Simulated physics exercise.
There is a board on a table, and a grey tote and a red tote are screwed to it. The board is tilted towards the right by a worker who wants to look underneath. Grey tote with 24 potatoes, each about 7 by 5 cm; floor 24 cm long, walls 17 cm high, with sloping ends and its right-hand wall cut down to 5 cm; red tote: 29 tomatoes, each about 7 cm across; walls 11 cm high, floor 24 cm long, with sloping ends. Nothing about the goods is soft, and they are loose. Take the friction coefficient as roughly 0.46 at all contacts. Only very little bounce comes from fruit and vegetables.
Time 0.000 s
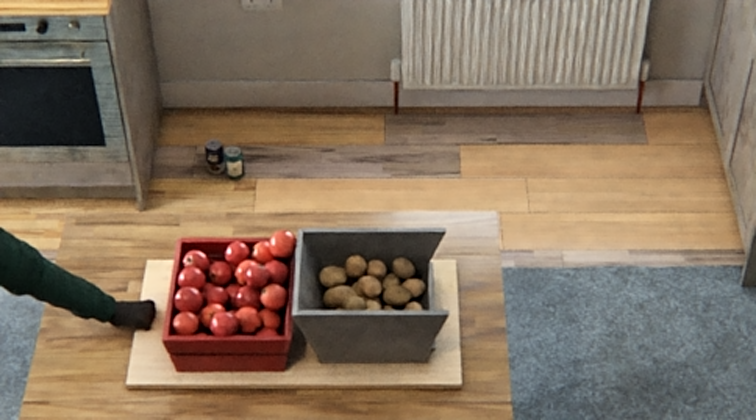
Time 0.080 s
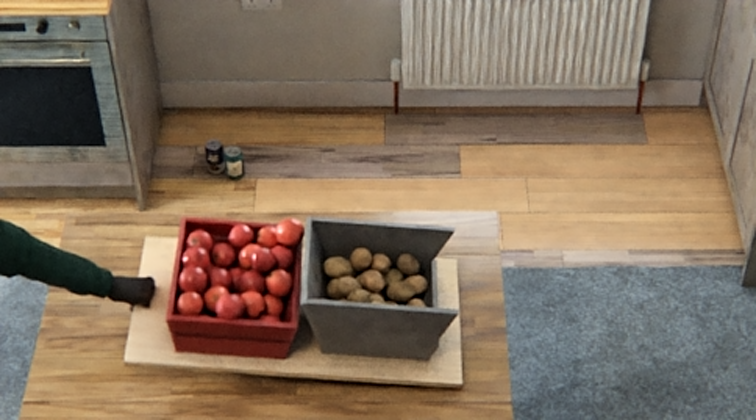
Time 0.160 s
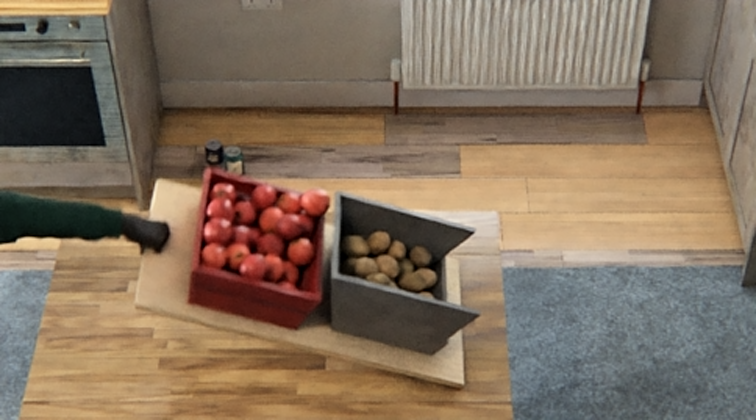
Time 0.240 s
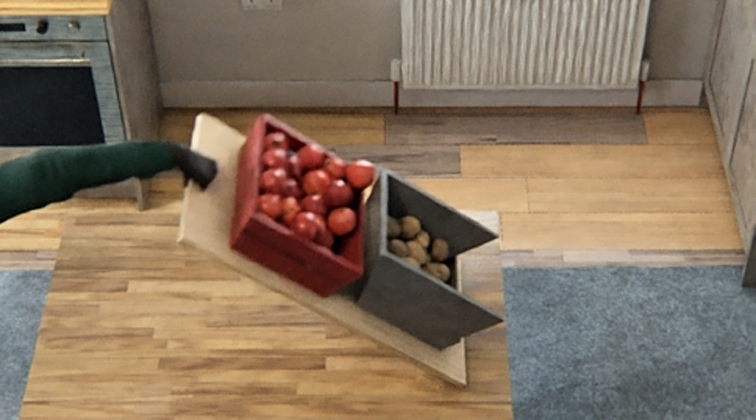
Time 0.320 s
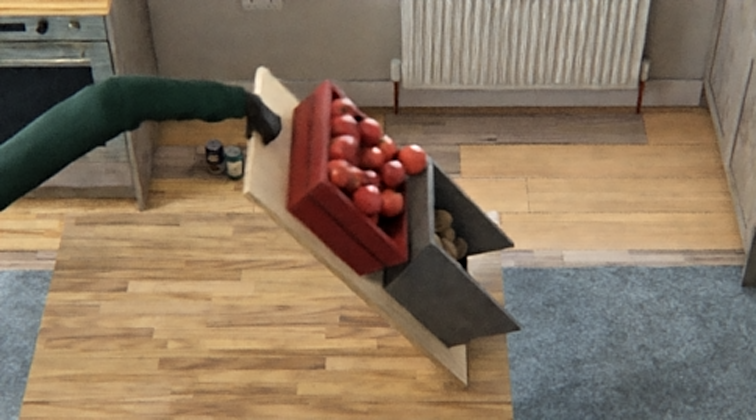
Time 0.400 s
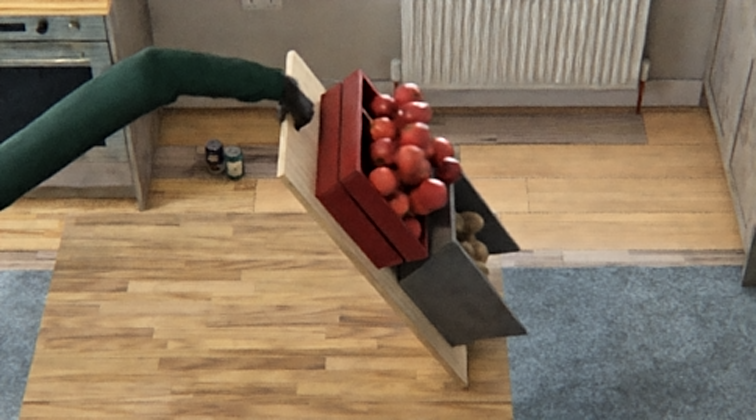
To begin with, a red tote of round red items and a grey tote of potatoes sit side by side on a flat board on a table. A gloved hand in a green sleeve then raises the board's left end, tilting it steeply rightward, both totes leaning with it and their contents still inside.
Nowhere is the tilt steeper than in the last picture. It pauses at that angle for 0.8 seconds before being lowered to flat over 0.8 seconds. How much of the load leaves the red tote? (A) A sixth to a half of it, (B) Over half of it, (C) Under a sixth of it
The answer is B.
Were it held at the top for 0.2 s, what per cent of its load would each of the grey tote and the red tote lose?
With that change, grey tote sheds 80 percent and red tote sheds 80 percent.
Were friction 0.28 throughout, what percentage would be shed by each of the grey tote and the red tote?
That would cost the grey tote 80 and the red tote 80 per cent of the load.
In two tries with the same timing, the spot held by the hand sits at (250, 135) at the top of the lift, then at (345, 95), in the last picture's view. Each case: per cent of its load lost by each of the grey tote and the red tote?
Grey tote 50 then 90, red tote 50 then 100 per cent.
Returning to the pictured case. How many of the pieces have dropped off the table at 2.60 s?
I'd estimate some 35 at that moment.
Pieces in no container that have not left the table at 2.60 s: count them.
Near 3, give or take.
After 0.75 s, tilt 60°; the grey tote is down by 15 of 24 and the red tote is down by 22 of 29.
After 1.19 s, tilt 60°; the grey tote is down by 18 of 24 and the red tote is down by 22 of 29.
After 1.81 s, tilt 9°; the grey tote is down by 18 of 24 and the red tote is down by 22 of 29.
When it is over (at 2.60 s), the grey tote is down by 18 of 24 and the red tote is down by 22 of 29. Asked share, 22 of 29, 76 per cent.
